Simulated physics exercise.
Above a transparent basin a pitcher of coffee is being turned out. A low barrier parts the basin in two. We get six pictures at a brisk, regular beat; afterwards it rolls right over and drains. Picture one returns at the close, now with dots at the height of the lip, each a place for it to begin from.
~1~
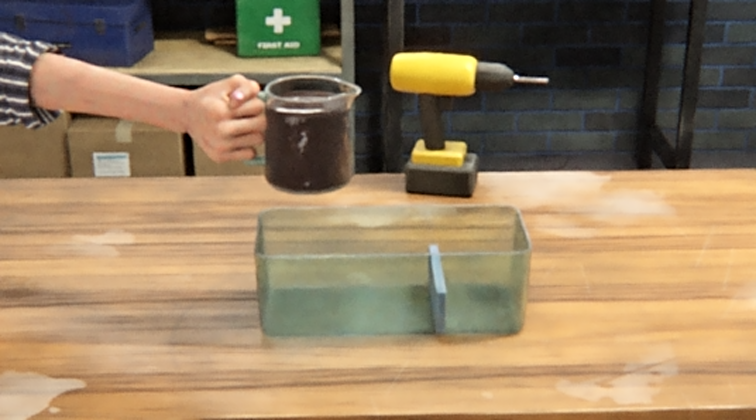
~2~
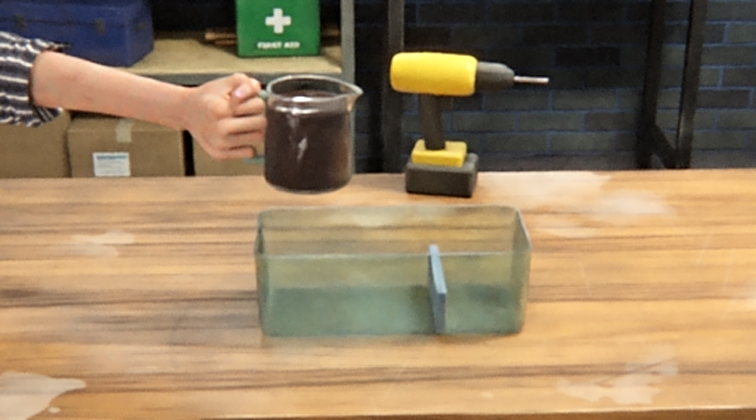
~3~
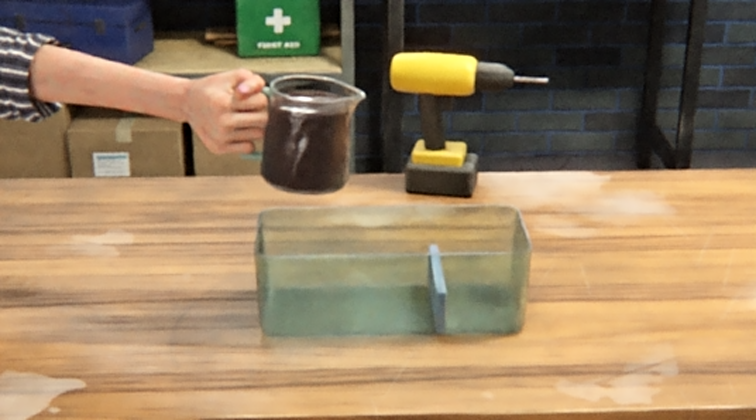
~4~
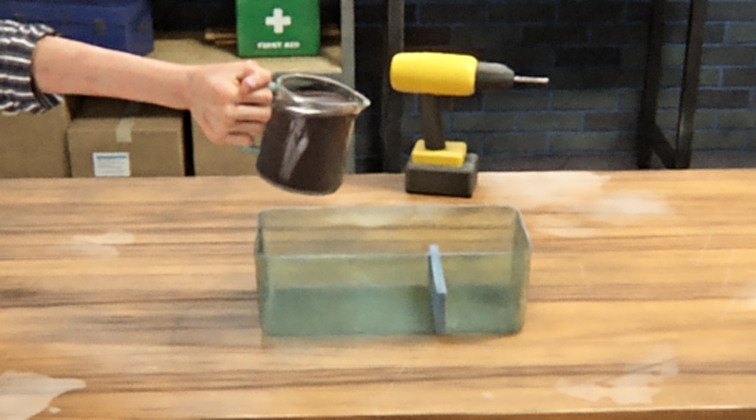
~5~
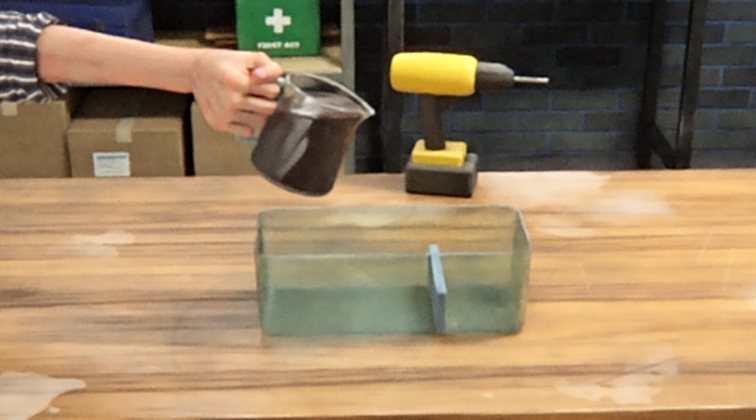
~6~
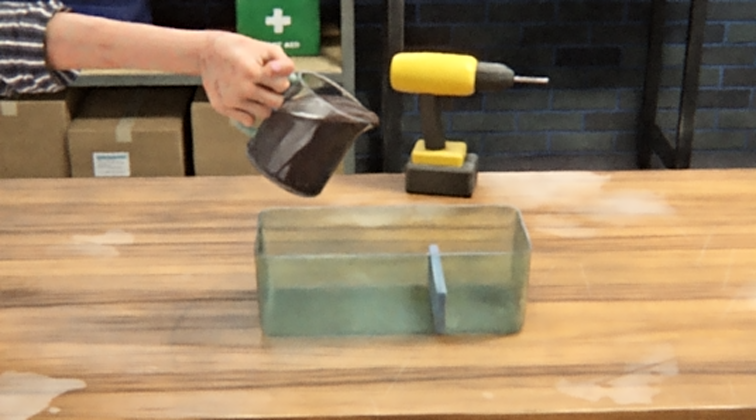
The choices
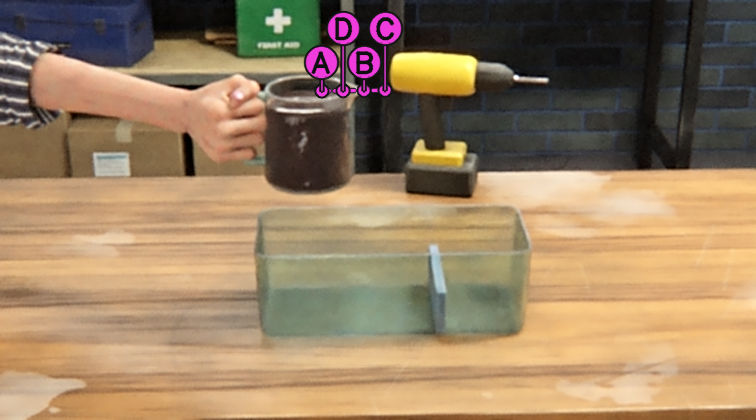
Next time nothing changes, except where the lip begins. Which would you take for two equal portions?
Dot C does it best.
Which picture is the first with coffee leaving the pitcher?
In picture 6.
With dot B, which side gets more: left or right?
More ends on the left.
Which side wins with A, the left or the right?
The left side.
On the marked copy, A at (321, 90); B at (364, 90); C at (385, 90); D at (343, 90).
If A is chosen, about 94 % ends left of the wall and 4 % right of it.
If B is chosen, about 89 % ends left of the wall and 8 % right of it; 3 % is lost outside.
If C is chosen, about 46 % ends left of the wall and 53 % right of it.
If D is chosen, about 95 % ends left of the wall and 2 % right of it; 3 % is lost outside.
